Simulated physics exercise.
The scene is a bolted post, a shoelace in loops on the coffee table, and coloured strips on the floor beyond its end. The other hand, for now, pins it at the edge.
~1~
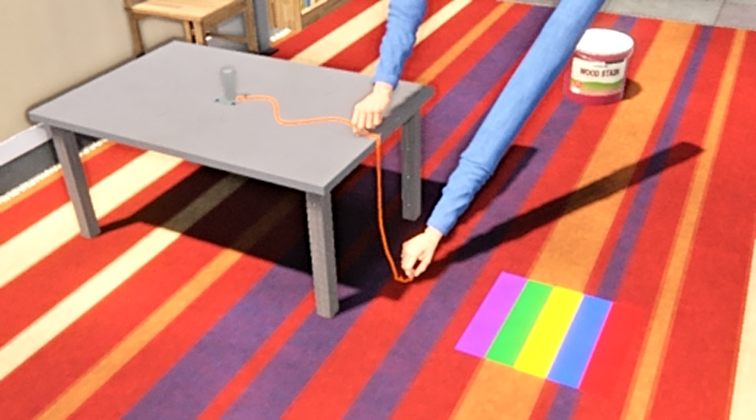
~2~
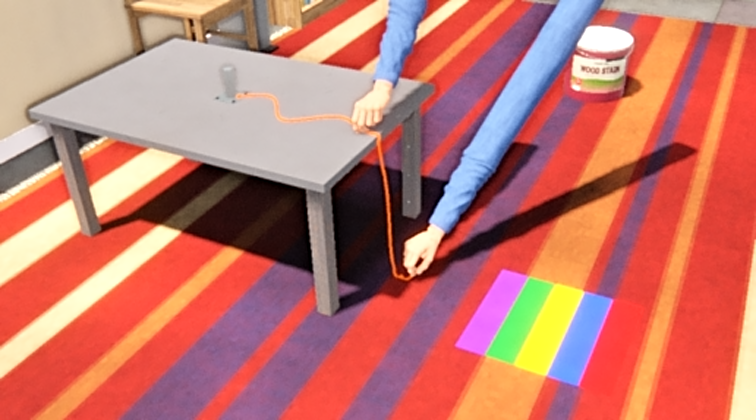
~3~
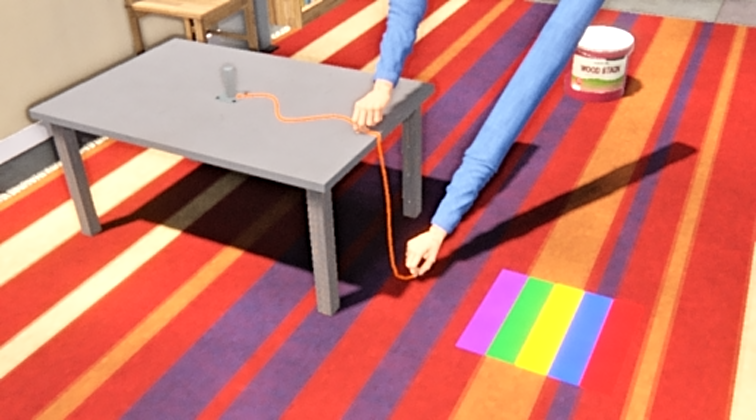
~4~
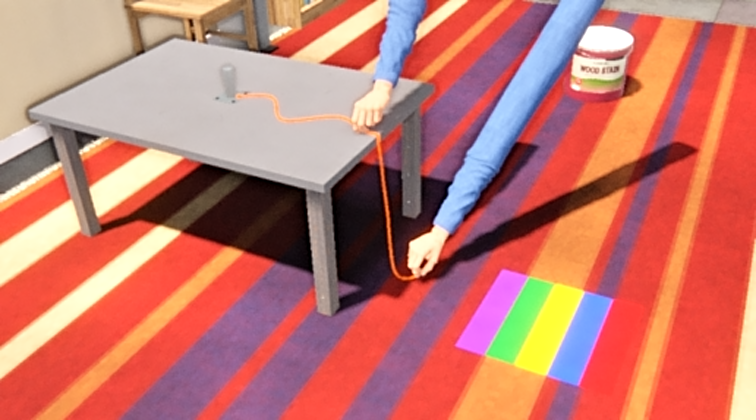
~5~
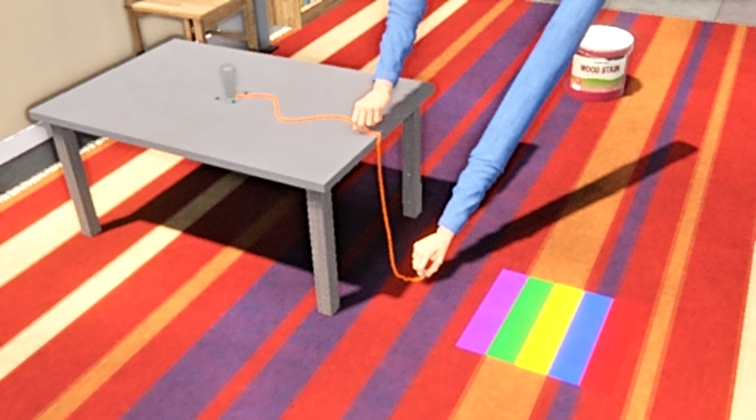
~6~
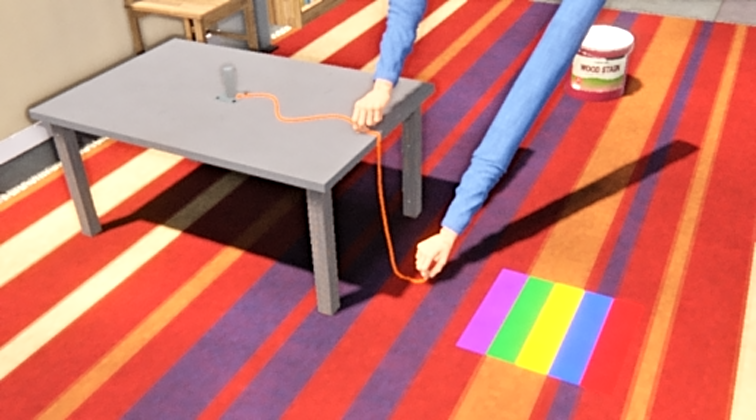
Two blue-sleeved arms held an orange shoelace looped across a gray coffee table, one hand pinning it at the edge while the lower hand drew the dangling end slightly right, near colored strips on the floor.
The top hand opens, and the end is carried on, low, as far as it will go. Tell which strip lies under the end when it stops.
The yellow strip.
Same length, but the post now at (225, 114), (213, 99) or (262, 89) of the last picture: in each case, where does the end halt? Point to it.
About (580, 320), (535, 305) and (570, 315).
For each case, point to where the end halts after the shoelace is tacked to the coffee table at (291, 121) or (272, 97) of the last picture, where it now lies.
Approximately (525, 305), then (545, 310).
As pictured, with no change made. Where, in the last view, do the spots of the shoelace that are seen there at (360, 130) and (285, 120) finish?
Near (391, 148) and (314, 117).
Soon after, end near (504, 297); over purple.
Then, end near (536, 306); over green.
At full stretch, end near (556, 312); over yellow. It gets as far as the yellow strip.
